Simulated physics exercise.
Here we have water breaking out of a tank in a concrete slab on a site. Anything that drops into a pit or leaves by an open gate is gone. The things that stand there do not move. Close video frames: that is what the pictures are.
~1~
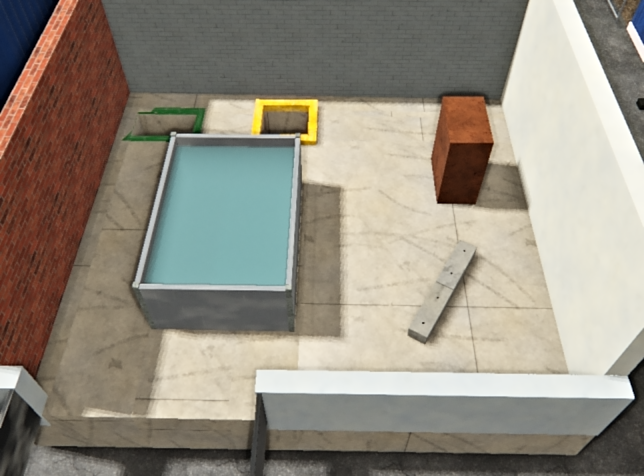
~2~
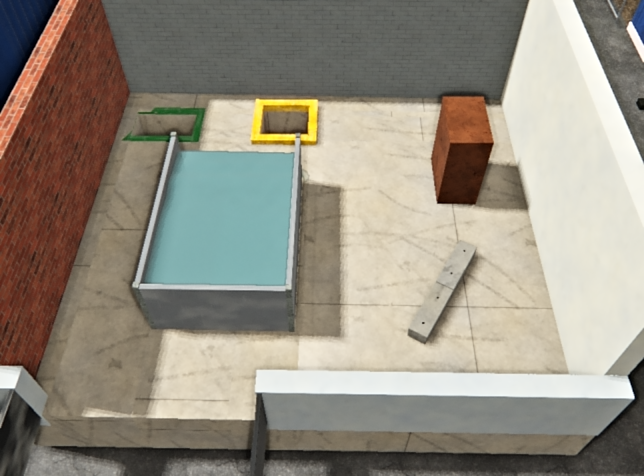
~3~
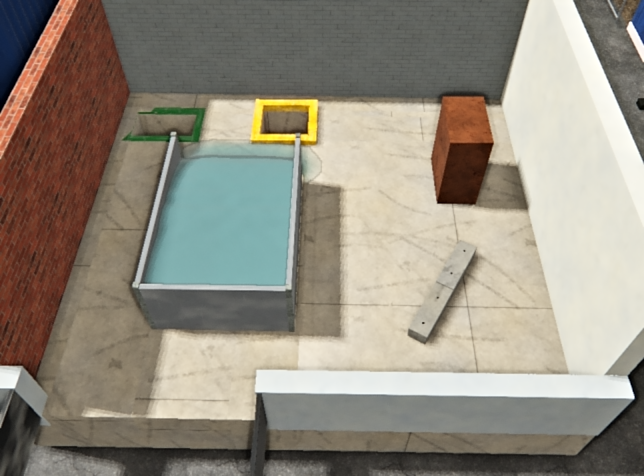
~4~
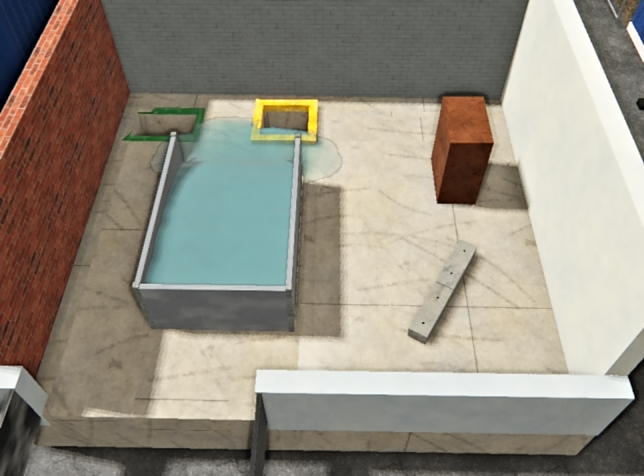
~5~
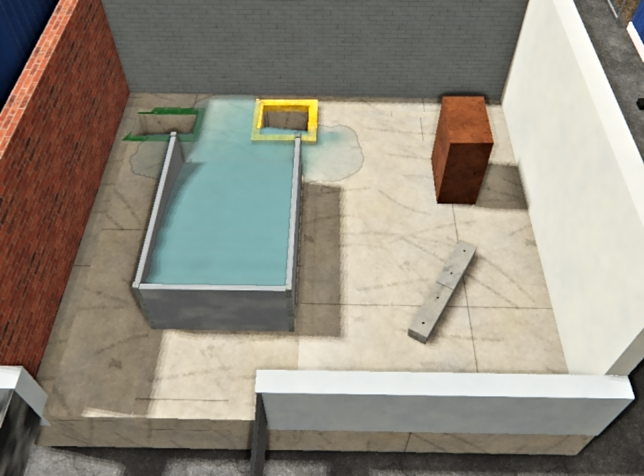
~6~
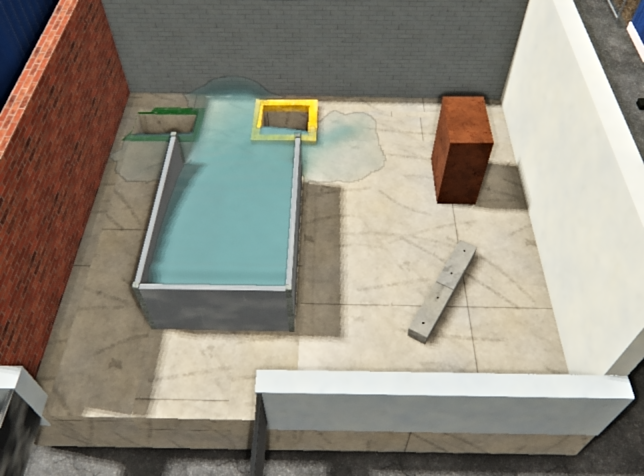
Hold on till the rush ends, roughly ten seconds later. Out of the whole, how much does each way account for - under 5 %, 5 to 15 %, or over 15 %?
By the end, the gate accounts for under 5 %; the green pit accounts for over 15 %; the yellow pit accounts for over 15 %.
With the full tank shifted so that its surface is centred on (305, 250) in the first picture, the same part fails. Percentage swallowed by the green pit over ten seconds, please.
The green pit gets 20 per cent.
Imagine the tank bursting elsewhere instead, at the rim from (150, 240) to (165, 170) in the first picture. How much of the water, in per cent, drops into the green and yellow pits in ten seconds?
Estimates in per cent: Green 30, yellow 0.
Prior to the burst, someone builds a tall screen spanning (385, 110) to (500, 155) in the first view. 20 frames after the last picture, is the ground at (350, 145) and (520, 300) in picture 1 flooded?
In the listed order, the first spot is swamped and the second is spared.
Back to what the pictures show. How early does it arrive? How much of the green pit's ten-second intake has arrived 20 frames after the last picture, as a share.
Roughly 65 per cent.
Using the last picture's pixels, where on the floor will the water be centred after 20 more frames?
Around pixel (293, 173) of the last picture.
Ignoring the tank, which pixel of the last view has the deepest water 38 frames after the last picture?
I'd point to about (564, 405).
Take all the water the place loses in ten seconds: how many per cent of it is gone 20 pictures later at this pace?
It comes to around 70 per cent.
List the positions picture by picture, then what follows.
In the first picture, still water in the water tank at (226, 208).
In the second picture, the front is at (305, 179), out from the gap on the water tank's far side.
In the third picture, the front is at a hidden place, out from the gap on the water tank's far side.
In the fourth picture, water pours out on the water tank's far side and has run to (331, 145).
In the fifth picture, the front is at (229, 95), out from the gap on the water tank's far side.
In the sixth picture, water pours out on the water tank's far side and has run to (369, 120).
A moment on, water covers 30 % of the floor; the gate 0 %, the green pit 5 %, the yellow pit 10 %.
Next, water covers 35 % of the floor; the gate 0 %, the green pit 12 %, the yellow pit 17 %.
Then, water covers 55 % of the floor; the gate 0 %, the green pit 22 %, the yellow pit 22 %.
Later, water covers 70 % of the floor; the gate 1 %, the green pit 31 %, the yellow pit 23 %.
In the end, water covers 90 % of the floor; the gate 3 %, the green pit 35 %, the yellow pit 23 %.
